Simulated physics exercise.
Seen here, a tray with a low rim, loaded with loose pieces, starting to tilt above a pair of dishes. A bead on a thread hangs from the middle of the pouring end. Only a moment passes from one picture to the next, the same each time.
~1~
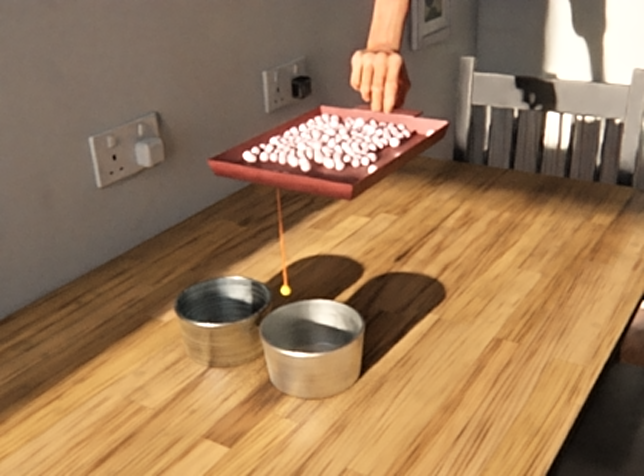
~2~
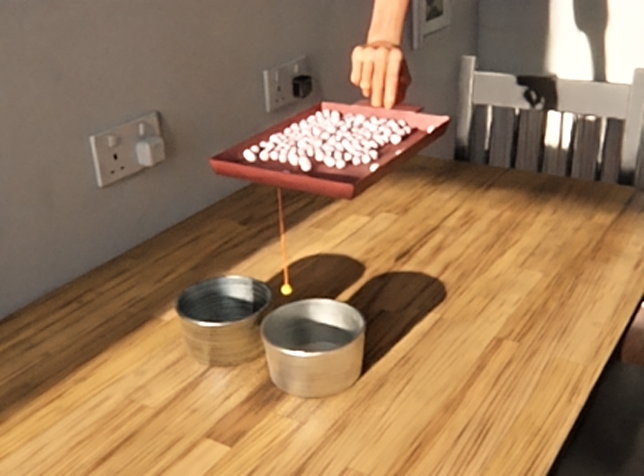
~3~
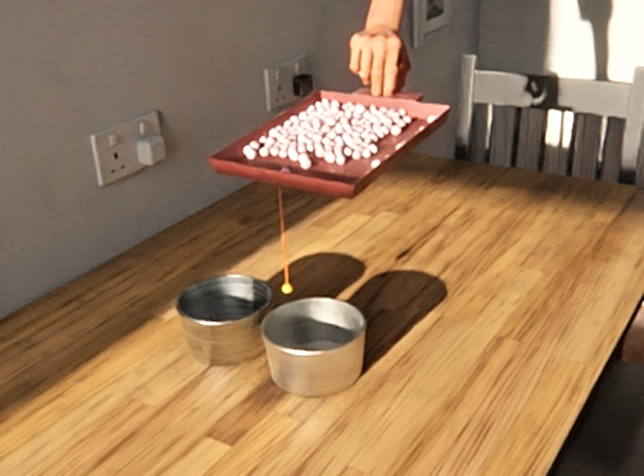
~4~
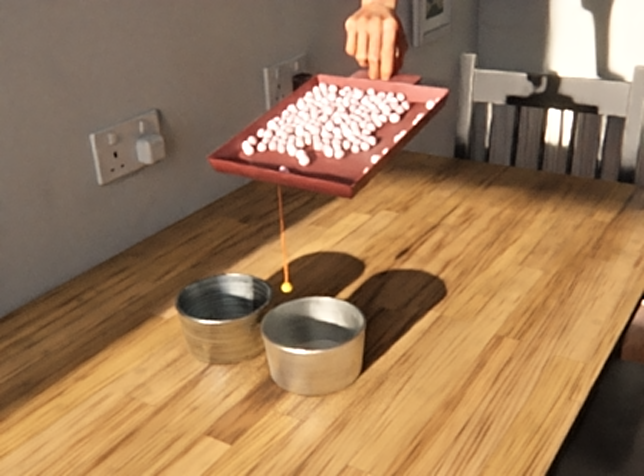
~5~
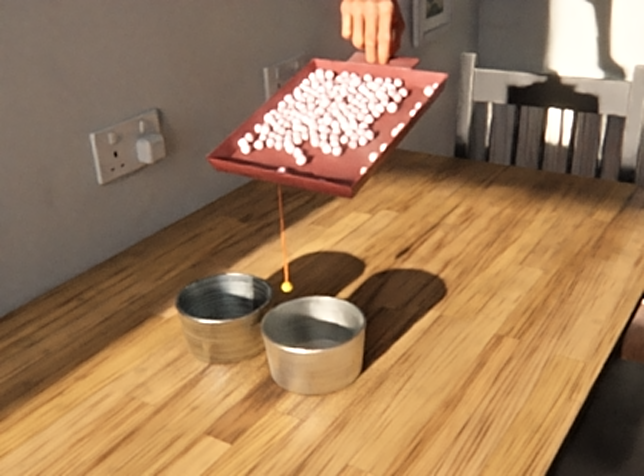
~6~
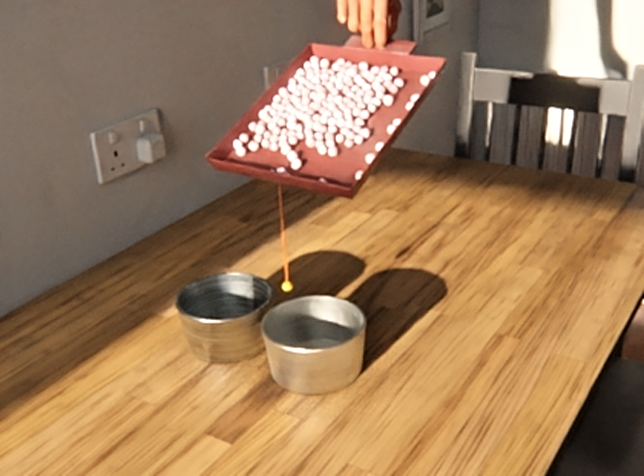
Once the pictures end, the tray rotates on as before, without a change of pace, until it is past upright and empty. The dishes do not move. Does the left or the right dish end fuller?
More goes to the right dish.
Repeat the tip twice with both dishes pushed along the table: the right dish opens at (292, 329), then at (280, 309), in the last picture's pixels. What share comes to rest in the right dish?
The first gives 60 %, the second 30 %.
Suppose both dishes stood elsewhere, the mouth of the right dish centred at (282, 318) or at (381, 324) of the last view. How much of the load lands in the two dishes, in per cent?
First some 50, then 10 per cent.
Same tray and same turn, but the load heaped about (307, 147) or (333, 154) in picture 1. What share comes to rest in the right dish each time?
The first gives 40 %, the second 40 %.
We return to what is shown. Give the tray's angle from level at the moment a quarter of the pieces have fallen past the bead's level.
At some 75 degrees.
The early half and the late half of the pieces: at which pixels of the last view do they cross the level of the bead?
Around (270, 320) and then (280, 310).
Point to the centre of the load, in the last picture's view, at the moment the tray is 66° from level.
Roughly at (282, 181).
Just after the last frame, tray tipped steeply; roughly two thirds on the tray; about a tenth in the right dish; just a few in the left dish; just a few outside both; roughly a quarter in the air.
A moment on, tray tipped past a quarter turn; just a few on the tray; roughly a third in the right dish; about a tenth in the left dish; roughly a quarter outside both; about a tenth in the air.
Further on, tray tipped past a quarter turn; roughly half in the right dish; roughly a quarter in the left dish; roughly a third outside both.
When it is over, tray tipped past a quarter turn; roughly half in the right dish; roughly a quarter in the left dish; roughly a third outside both.
